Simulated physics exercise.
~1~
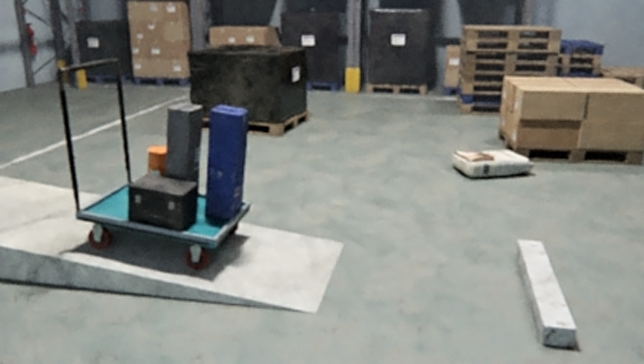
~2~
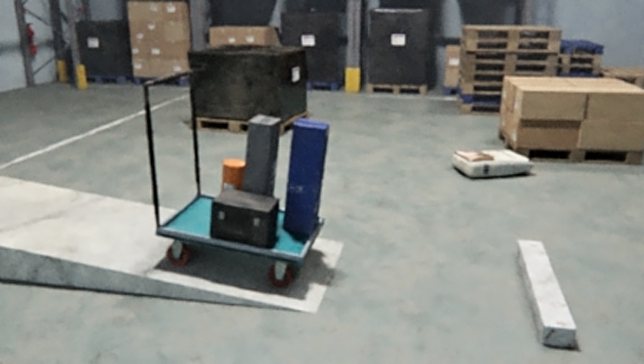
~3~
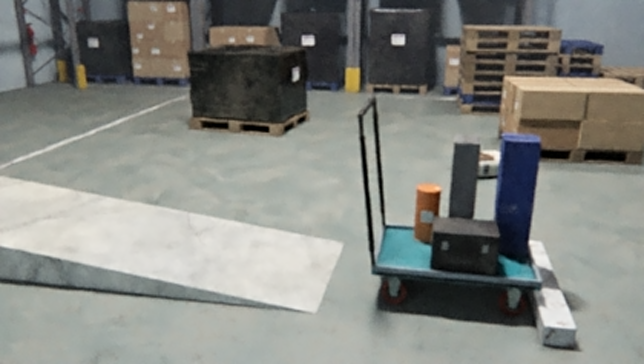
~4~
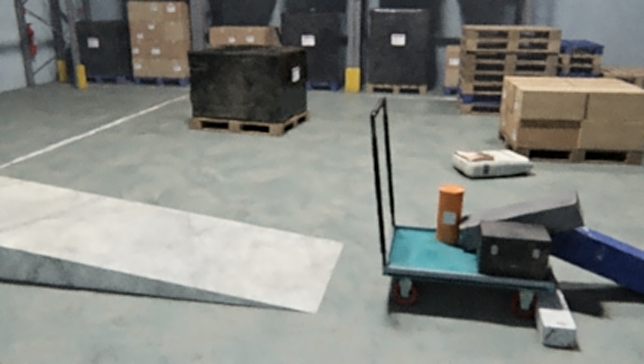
Trolley rolling down a ramp and stopping at a kerb, blue box falling off, grey box toppling, orange canister staying upright.
